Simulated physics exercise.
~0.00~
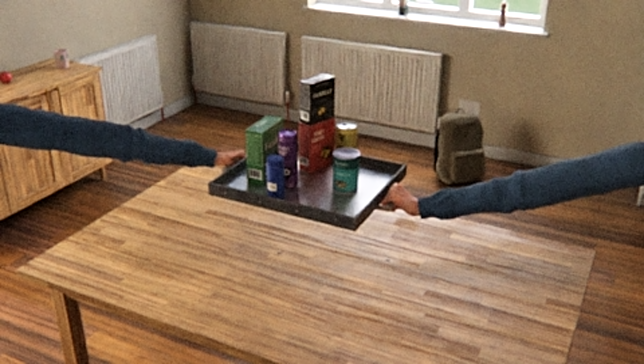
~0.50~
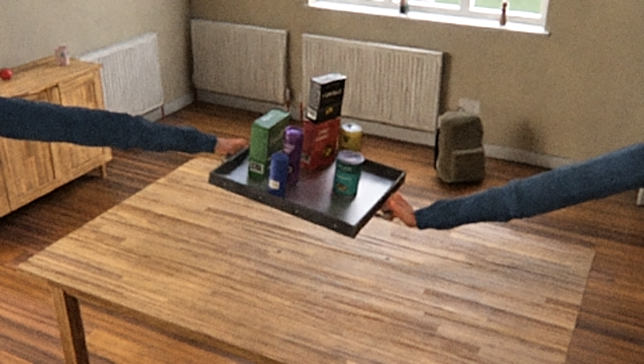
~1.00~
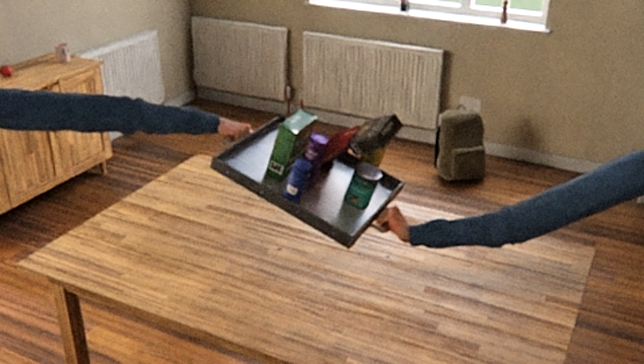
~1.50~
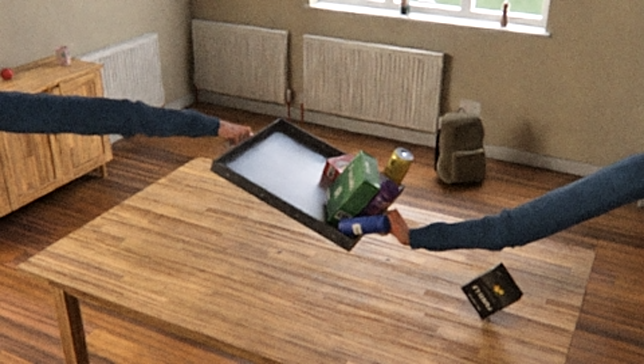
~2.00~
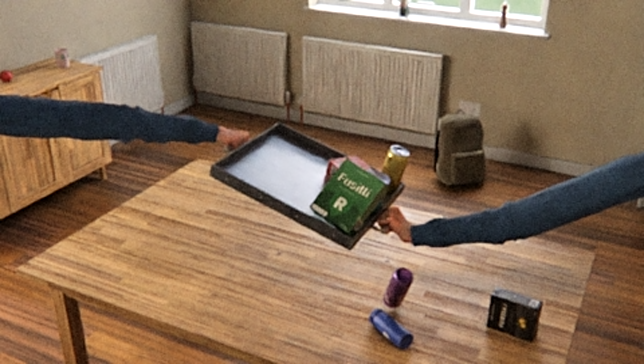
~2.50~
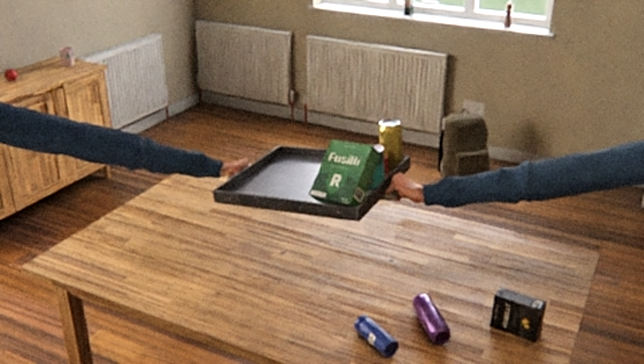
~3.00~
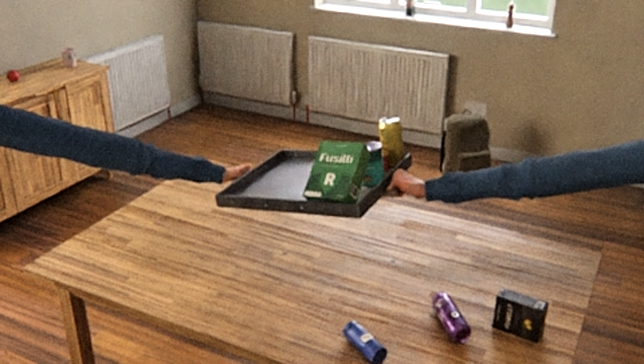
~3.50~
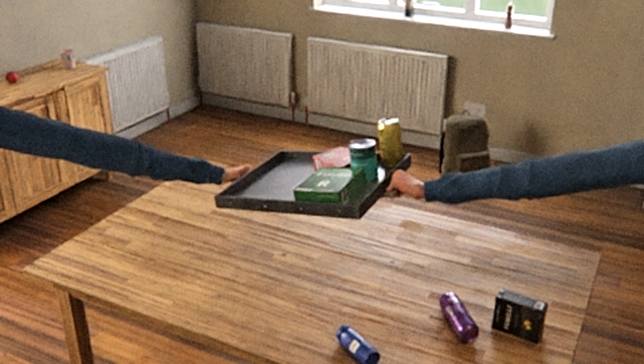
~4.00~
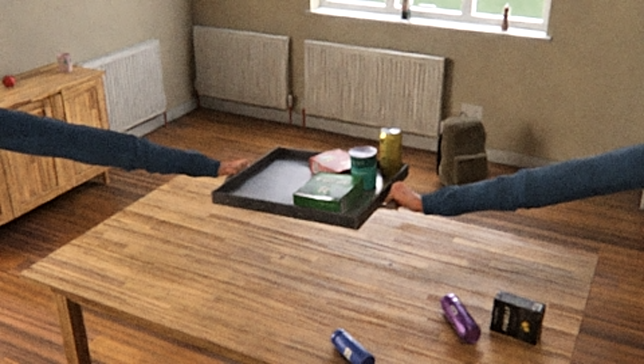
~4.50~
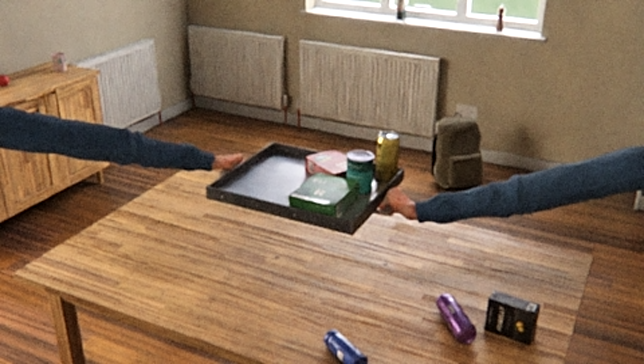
A dark tray loaded with upright packets, cans and tins is held by two hands above a wooden table, in a room with radiators and a backpack. The hands tip it down to the right, and the load leans and slides that way. The black carton topples and drops off the right side, followed by the purple can and blue shaker, which land on the table. The tray swings back, slightly the other way, and the green packet falls flat. It ends level, with the yellow can and turquoise tin upright beside the toppled packets.
